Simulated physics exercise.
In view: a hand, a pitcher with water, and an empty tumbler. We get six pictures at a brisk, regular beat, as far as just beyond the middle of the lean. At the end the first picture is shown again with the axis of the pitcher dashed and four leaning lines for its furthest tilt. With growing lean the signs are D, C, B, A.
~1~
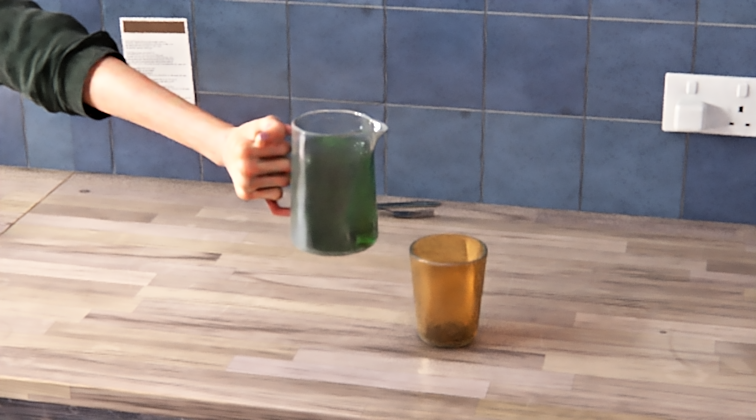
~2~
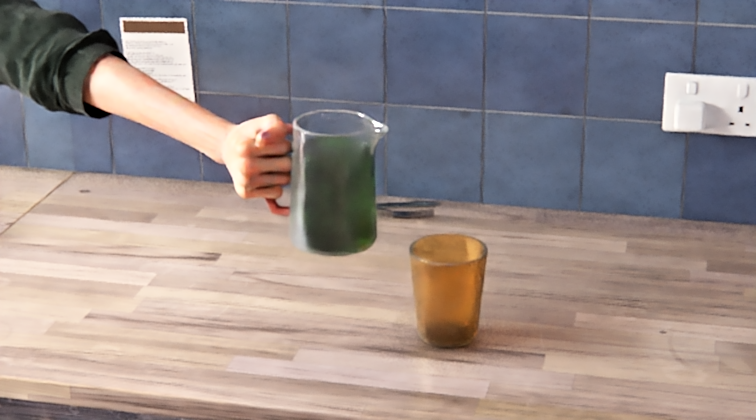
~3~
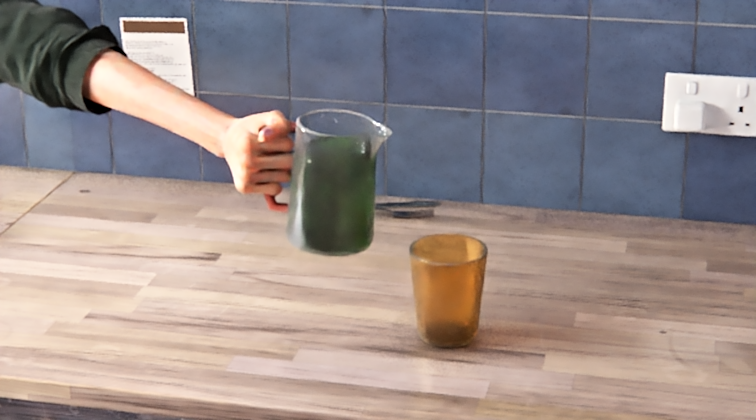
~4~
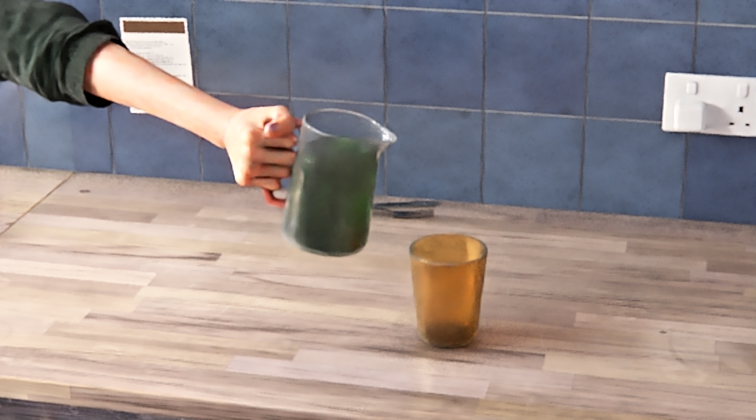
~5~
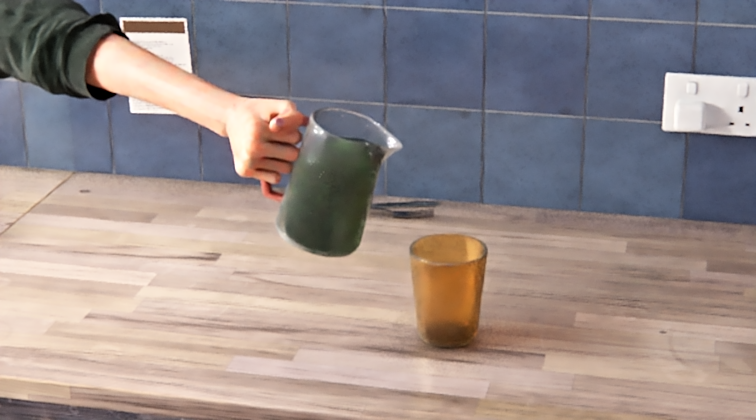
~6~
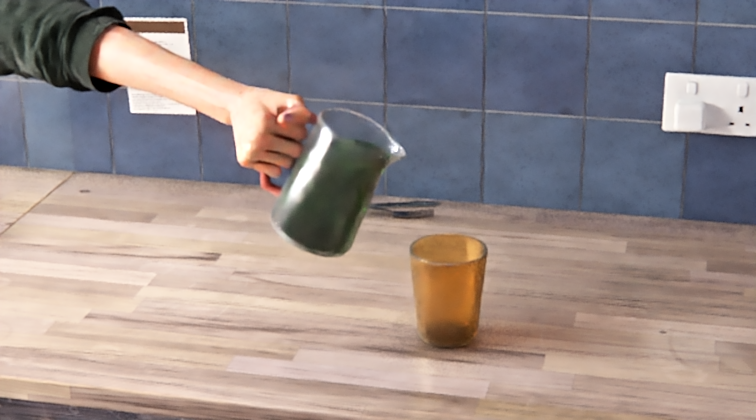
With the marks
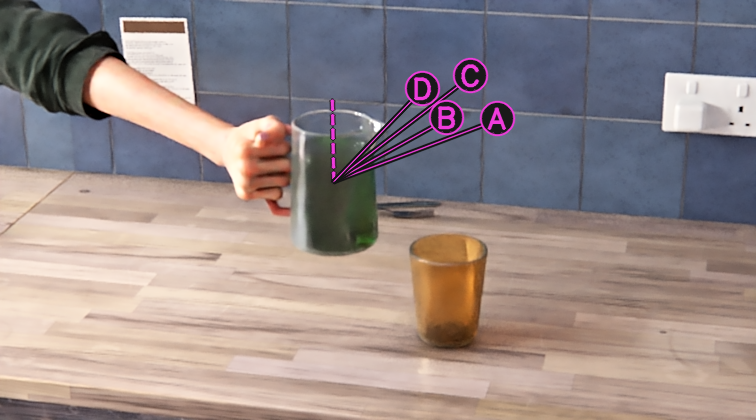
A hand holds up a pitcher of green liquid and gradually tilts it to the right.
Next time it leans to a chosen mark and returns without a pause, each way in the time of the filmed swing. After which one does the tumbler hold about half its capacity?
Go for A.
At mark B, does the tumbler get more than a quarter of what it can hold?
Yes, it does.
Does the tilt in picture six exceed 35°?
No, it does not.
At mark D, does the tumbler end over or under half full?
Under.
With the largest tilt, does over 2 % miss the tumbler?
No.
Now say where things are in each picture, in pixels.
The first frame shows upright, lip at (385, 129); rim of the tumbler round (448, 248); nothing has left yet.
The second frame shows upright, lip at (386, 130); nothing has left yet.
The third frame shows tipped about 5°, lip at (390, 133); nothing has left yet.
The fourth frame shows tipped about 10°, lip at (395, 139); nothing has left yet.
The fifth frame shows tipped about 17°, lip at (400, 147); nothing has left yet.
The sixth frame shows tipped about 24°, lip at (404, 155); nothing has left yet.
In magenta, A at (482, 125); B at (432, 126); C at (458, 86); D at (411, 101).
If A is chosen, the tumbler ends with about 48 % of what it can hold.
If B is chosen, the tumbler ends with about 31 % of what it can hold.
If C is chosen, the tumbler ends with about 18 % of what it can hold.
If D is chosen, the tumbler ends with about 9 % of what it can hold.
